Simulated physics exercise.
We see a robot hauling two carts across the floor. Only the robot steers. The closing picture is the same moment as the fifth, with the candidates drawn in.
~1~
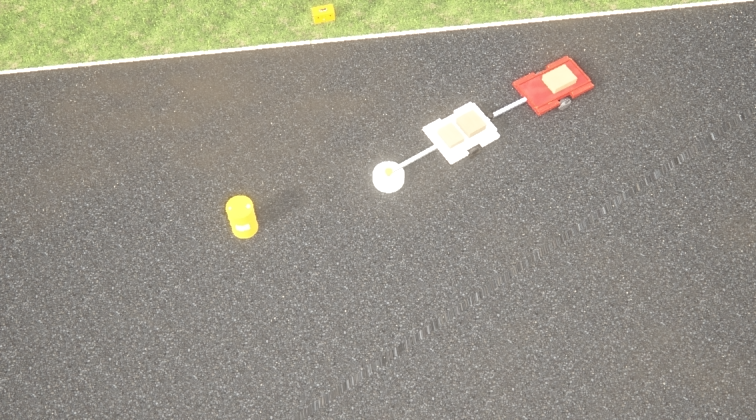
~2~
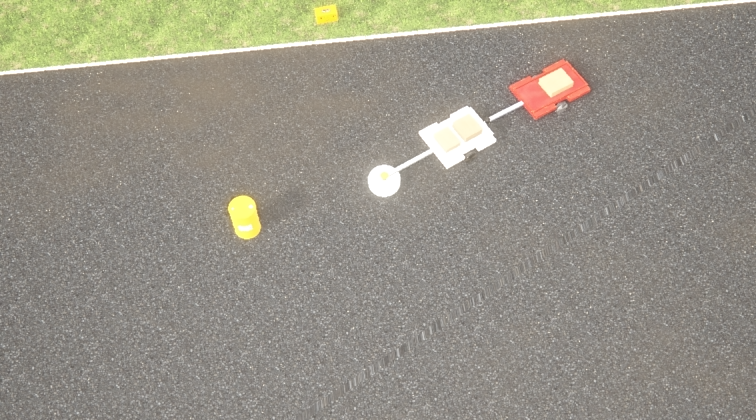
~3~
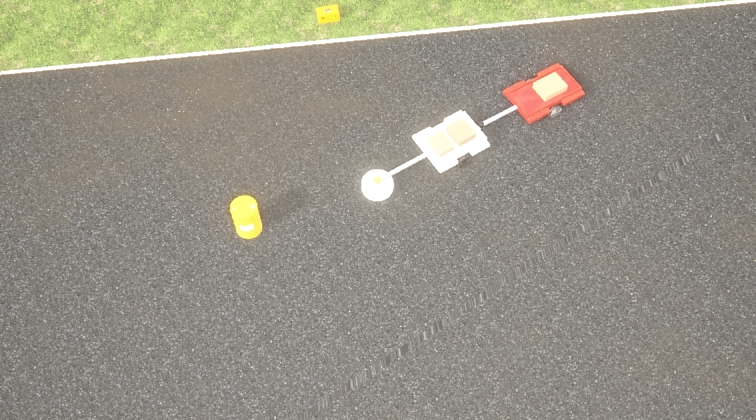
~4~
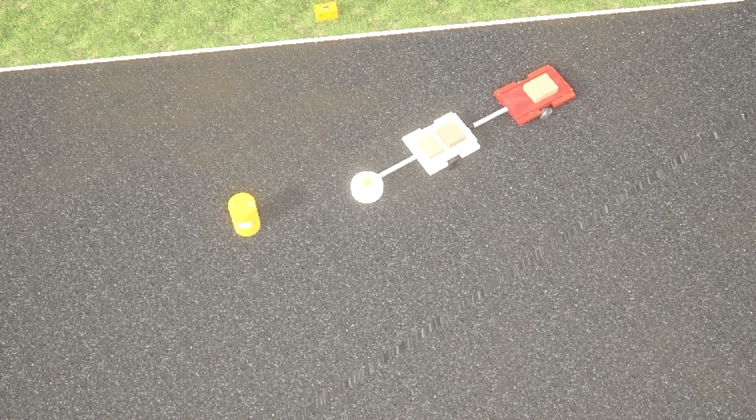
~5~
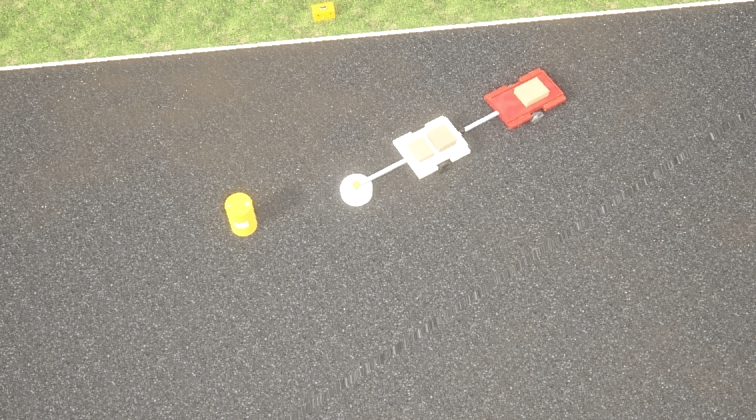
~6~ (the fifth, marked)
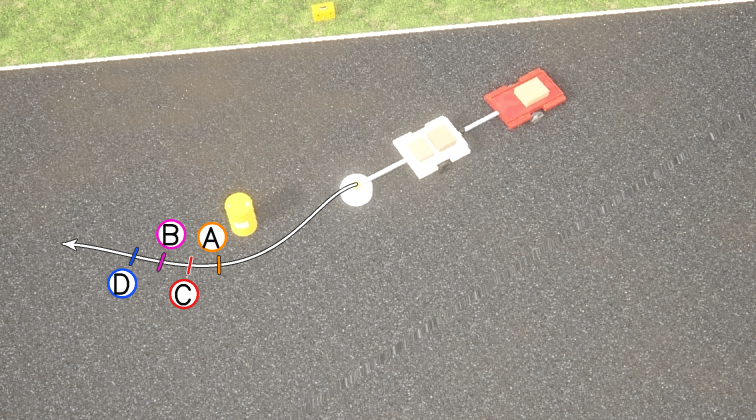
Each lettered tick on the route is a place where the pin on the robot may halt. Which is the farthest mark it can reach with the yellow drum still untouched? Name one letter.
A is the last safe stop.
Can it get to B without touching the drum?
For that mark, no.
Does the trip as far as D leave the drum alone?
No.
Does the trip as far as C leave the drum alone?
For that mark, no.
On the marked copy, A at (219, 265); B at (161, 262); C at (190, 265); D at (134, 256); the route from (356, 184) via (219, 265) to (64, 244).
With A. Early on, robot (313, 219), last cart (483, 119).
Further on, robot (268, 254), last cart (437, 143).
At the end, robot (221, 269), last cart (401, 165); nothing has been touched.
As for the rest, B is too far, the drum has been hit; C is too far, the drum has been hit; D is too far, the drum has been hit.
